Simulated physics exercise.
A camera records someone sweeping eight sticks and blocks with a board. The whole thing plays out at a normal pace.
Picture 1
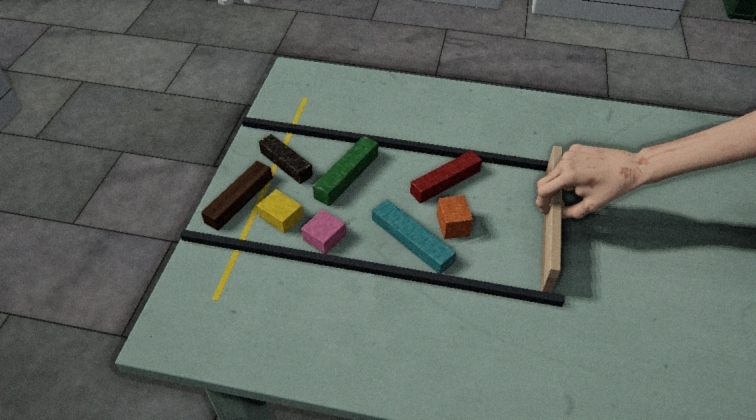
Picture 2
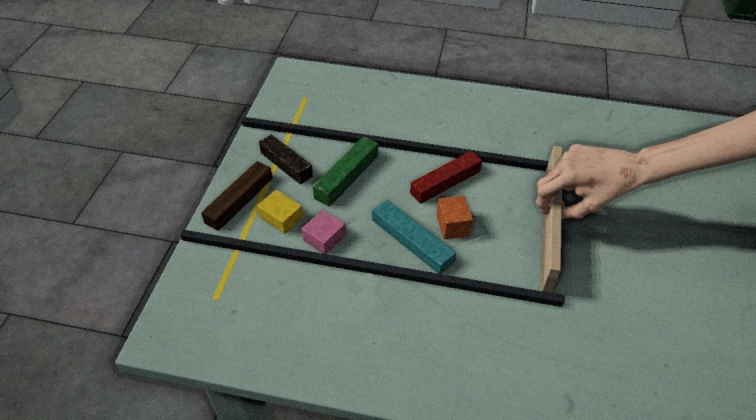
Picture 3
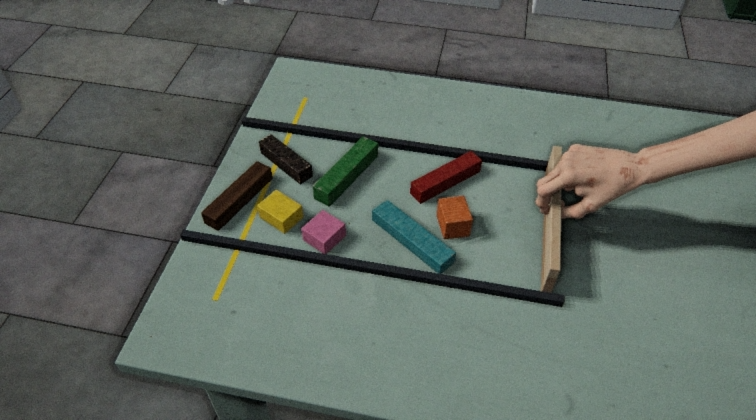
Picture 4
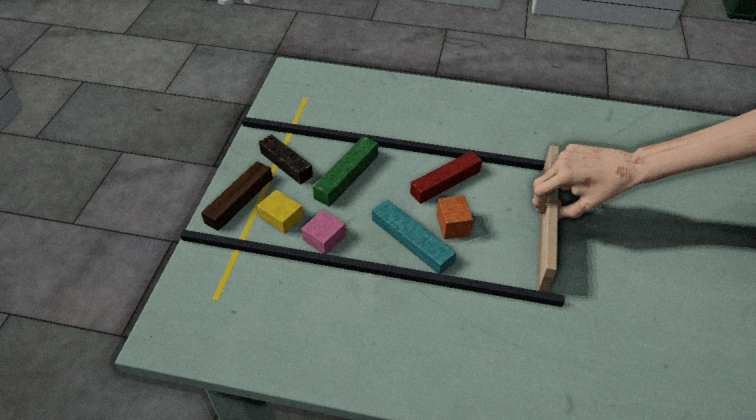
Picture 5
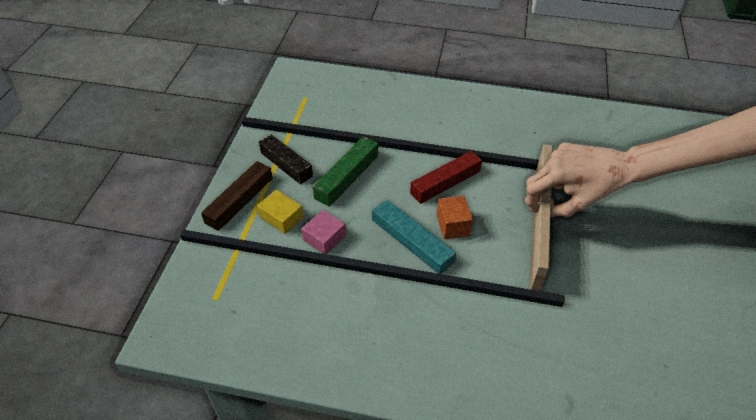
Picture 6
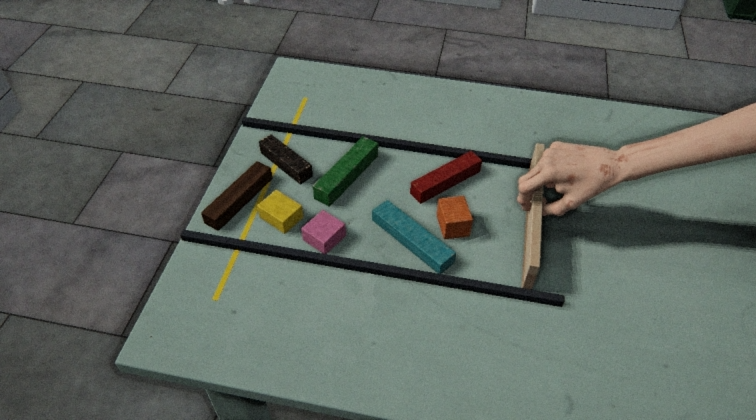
On a pale green table, a hand held a wooden board upright at the right of eight scattered colored sticks and blocks, then slid it slightly left between two dark rails without touching them.
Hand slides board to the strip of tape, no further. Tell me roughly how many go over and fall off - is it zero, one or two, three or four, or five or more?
Pieces that go over the edge: Either three or four.
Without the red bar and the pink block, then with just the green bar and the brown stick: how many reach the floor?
I'd say 2 the first time and 1 the second time.
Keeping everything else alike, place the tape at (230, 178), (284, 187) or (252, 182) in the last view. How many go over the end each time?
The counts would be 7, 2 and 5.
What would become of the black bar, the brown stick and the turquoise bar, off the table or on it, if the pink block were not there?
Taking them one by one, the black bar drops away, the brown stick drops away and the turquoise bar holds its spot.
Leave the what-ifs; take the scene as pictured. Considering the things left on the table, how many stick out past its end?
Count of overhanging things: 3.
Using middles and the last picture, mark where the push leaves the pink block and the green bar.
Final spots - pink block (194, 218), green bar (230, 146).
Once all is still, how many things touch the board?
It's 3.
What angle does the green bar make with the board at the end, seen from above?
About 30 degrees.
A little later, none off yet; brown stick at rest near (238, 195); black bar at rest near (286, 159); yellow block at rest near (281, 212).
When it is over, the number that fall off is three or four; down, yellow block, black bar and brown stick.
